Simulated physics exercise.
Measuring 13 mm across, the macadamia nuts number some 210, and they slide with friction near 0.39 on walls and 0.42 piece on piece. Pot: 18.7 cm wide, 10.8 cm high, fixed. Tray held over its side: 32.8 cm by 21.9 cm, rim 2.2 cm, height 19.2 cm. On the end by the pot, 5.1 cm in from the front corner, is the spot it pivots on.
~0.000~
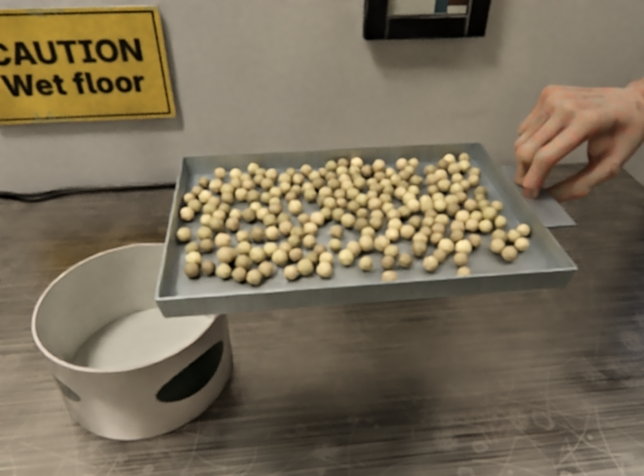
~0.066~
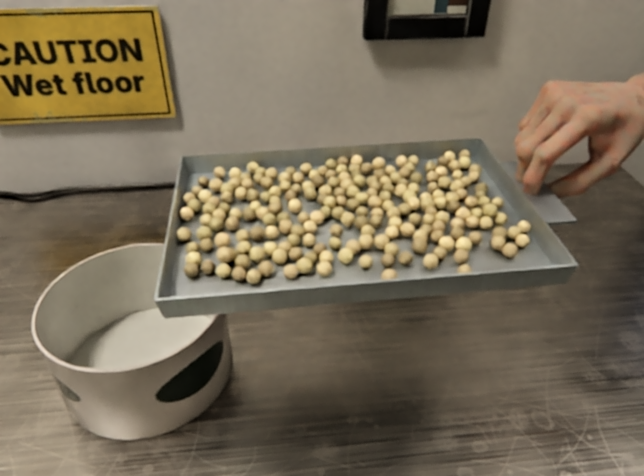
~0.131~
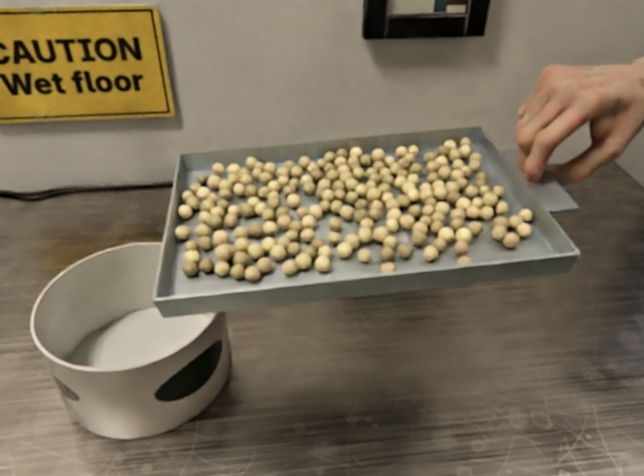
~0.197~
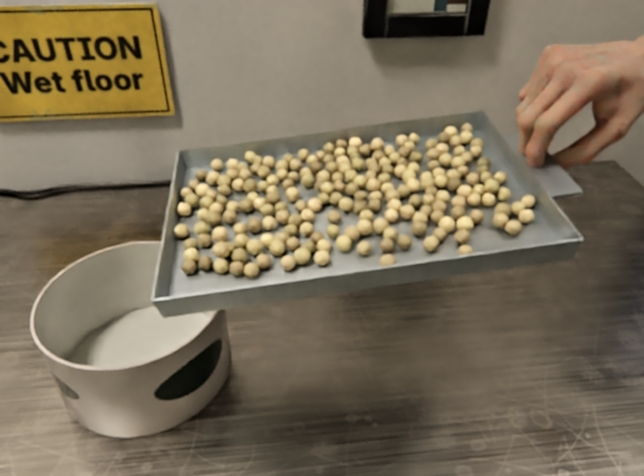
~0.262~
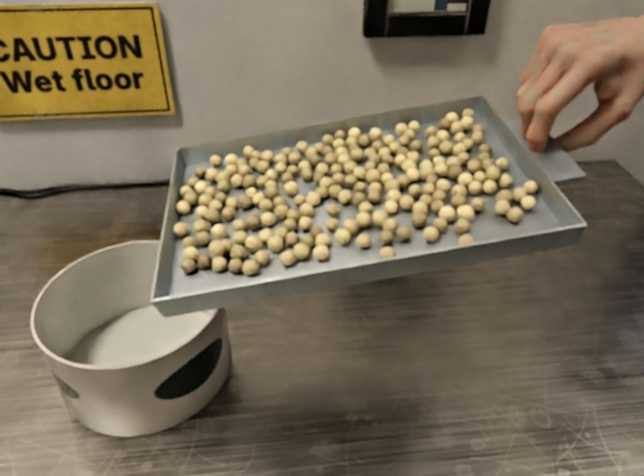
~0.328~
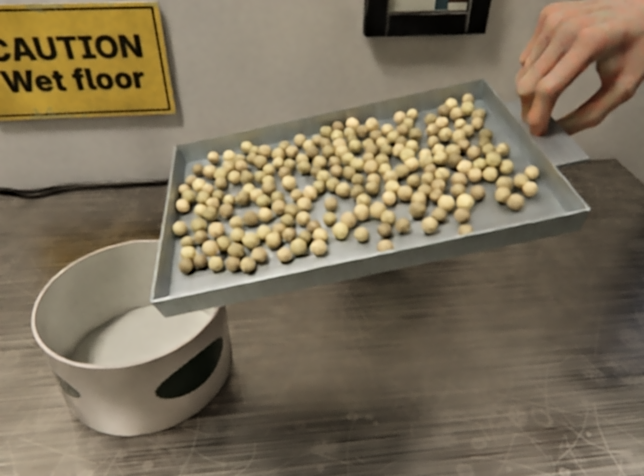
Tray of small round tan nuts tilting gradually as a hand raises its right end, its left end staying above a white pot.
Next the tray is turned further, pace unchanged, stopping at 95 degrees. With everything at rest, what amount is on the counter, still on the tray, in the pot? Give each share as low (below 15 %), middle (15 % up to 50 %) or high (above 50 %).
Counter - high, left on the tray - low, pot - middle.
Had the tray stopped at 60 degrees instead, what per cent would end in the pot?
That would be around 0 percent.
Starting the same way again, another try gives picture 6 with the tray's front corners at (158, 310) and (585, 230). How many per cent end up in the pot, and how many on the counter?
In the pot: 0 per cent; on the counter: 100 per cent.
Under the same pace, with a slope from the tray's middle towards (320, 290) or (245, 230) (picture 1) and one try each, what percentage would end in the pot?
The share comes to about 0 in a hundred, then about 80 in a hundred.
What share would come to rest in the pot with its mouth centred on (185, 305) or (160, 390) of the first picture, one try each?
In order, about 25 and about 80 per cent.
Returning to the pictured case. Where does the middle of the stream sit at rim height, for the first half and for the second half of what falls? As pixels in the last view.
I'd mark about (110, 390) for the first half and about (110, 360) for the second.
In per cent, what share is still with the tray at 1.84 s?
Some 100 per cent of the load.
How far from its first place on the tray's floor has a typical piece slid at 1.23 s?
Displacement on the tray: Roughly 9 cm.
After 1.23 s, tilt 50 degrees; the tray holds 100 %, the pot 0 %.
Then, at 1.84 s, tilt 76 degrees; the tray holds 100 %, the pot 0 %.
After 2.49 s, tilt 95 degrees; the tray holds 10 %, the pot 35 %.
By 3.7 s all is still; counter 60 %, tray 0 %, pot 40 %.
